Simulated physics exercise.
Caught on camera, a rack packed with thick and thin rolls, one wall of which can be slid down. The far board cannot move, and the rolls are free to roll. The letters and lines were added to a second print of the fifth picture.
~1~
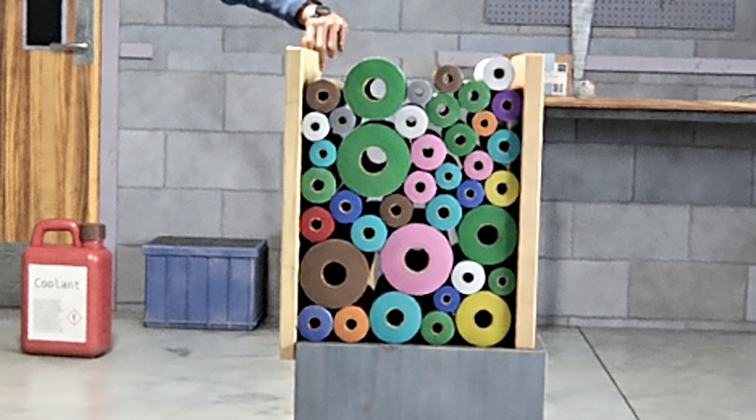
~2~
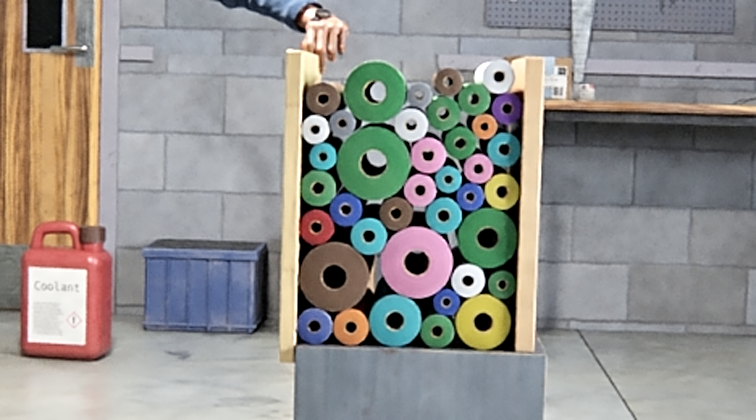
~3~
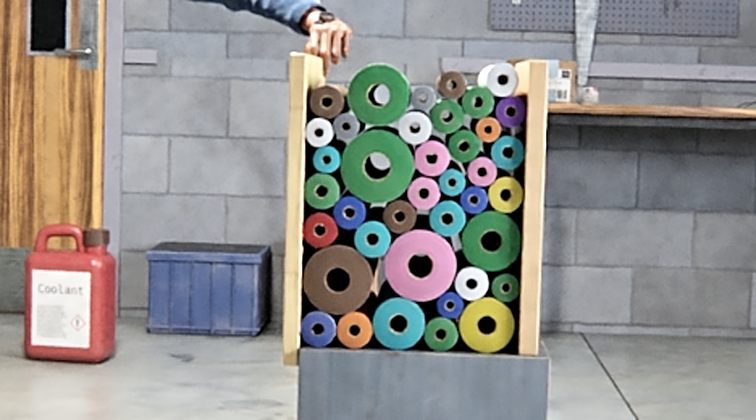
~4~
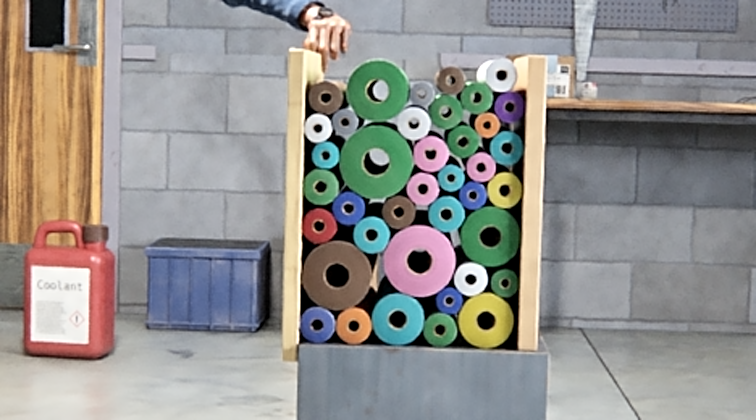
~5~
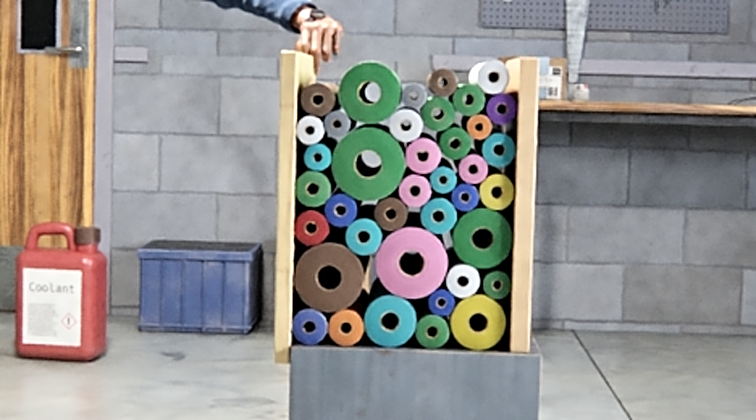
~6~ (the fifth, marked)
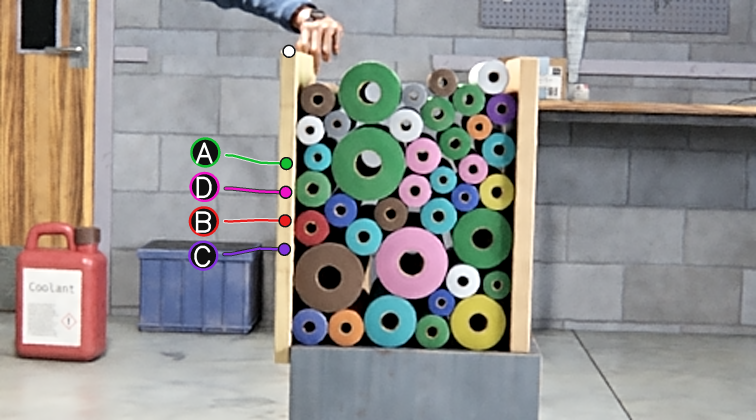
A hand resting on top of a wooden rack packed with colourful rolls, barely moving as the view shakes slightly.
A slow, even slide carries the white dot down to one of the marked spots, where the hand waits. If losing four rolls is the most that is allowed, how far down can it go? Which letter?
It can be let down to A.
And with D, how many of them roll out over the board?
With D, five.
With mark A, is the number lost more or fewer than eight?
Fewer than eight.
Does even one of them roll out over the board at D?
At D: Yes.
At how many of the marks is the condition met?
One of them.
On the copy, A at (287, 164); B at (285, 221); C at (285, 249); D at (286, 192); the white dot at (289, 51).
On A. First, top of the board (296, 103).
Then, top of the board (295, 162).
Finally, top of the board (295, 164), two out over the board.
By contrast, B more than four out over the board; C more than four out over the board; D five out over the board.
